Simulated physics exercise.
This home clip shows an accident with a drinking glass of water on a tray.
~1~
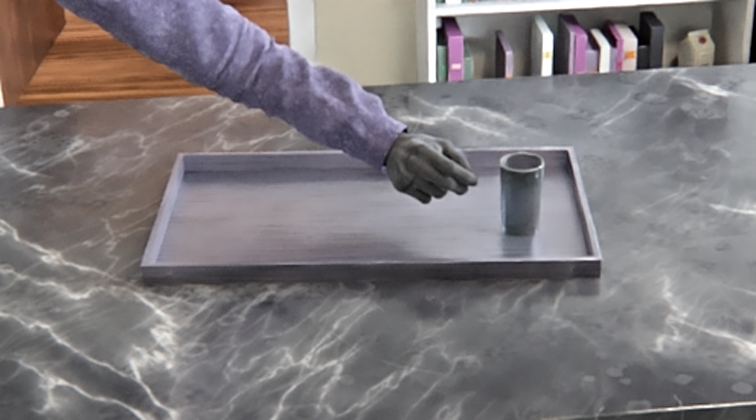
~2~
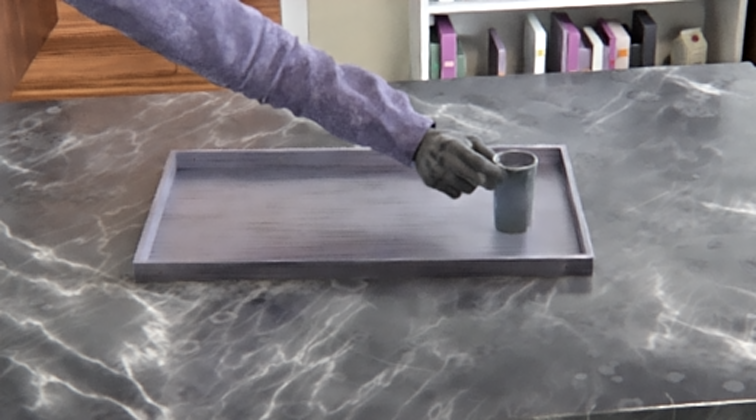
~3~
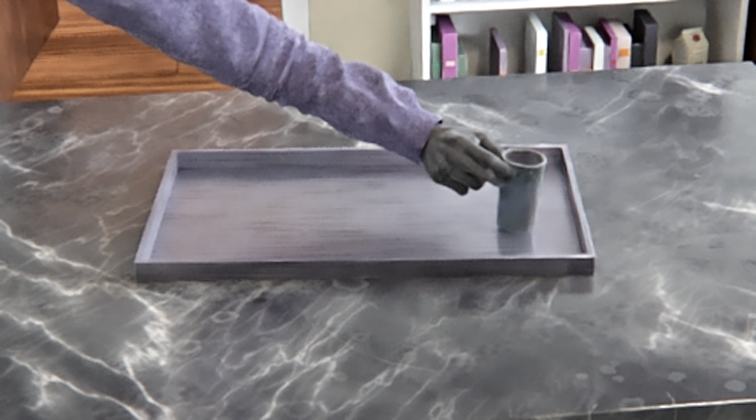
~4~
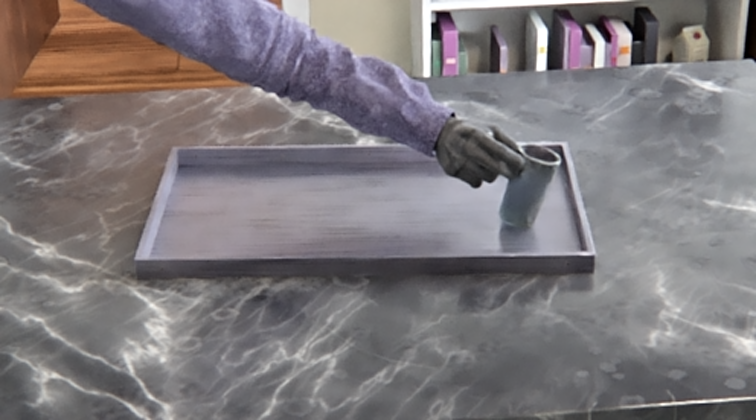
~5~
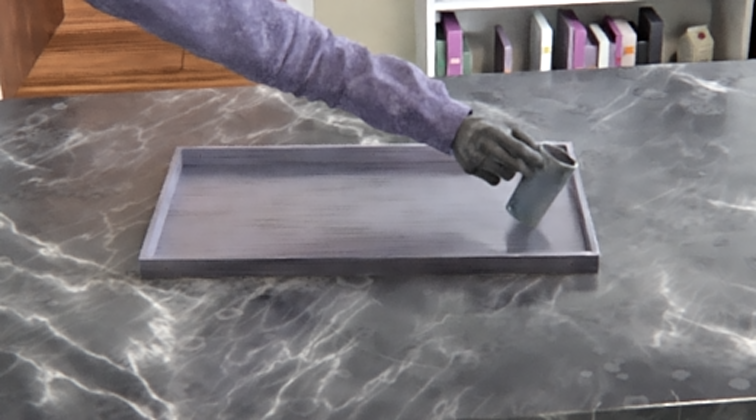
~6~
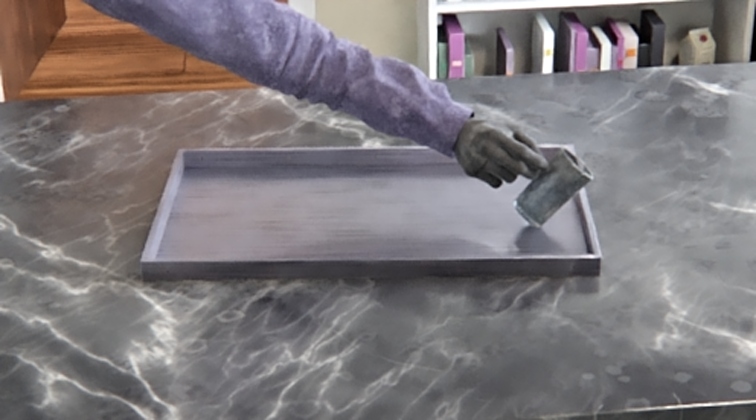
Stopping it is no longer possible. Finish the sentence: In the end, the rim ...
In the end, the rim lets some out on to the top.
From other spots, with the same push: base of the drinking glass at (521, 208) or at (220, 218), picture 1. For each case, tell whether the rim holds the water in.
At the first place it escapes from the tray, at the second it stays in the tray.
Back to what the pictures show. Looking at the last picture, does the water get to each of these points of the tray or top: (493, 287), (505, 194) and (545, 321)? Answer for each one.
Checking each in turn gives out of the spill, out of the spill and out of the spill.
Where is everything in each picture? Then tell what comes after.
In the first frame, it stands upright; drinking glass (521, 193) about two thirds full; tray (384, 259).
In the second frame, the hand pushes it; drinking glass about two thirds full, surface at (515, 179).
In the third frame, the hand pushes it; drinking glass (520, 189) about two thirds full.
In the fourth frame, the hand pushes it; drinking glass about two thirds full, surface at (533, 172); tray (378, 253).
In the fifth frame, the hand pushes it; drinking glass (542, 184) tipped 30°.
In the sixth frame, it is falling; drinking glass (554, 187) tipped 40°.
Soon after, the drinking glass lies across the rim; the puddle covers about as much as a plate; it is on the top, beyond the rim.
Later, the puddle covers about as much as a tray; it is on the top, beyond the rim.
In the end, the puddle covers about as much as a tray; it is on the top, beyond the rim.
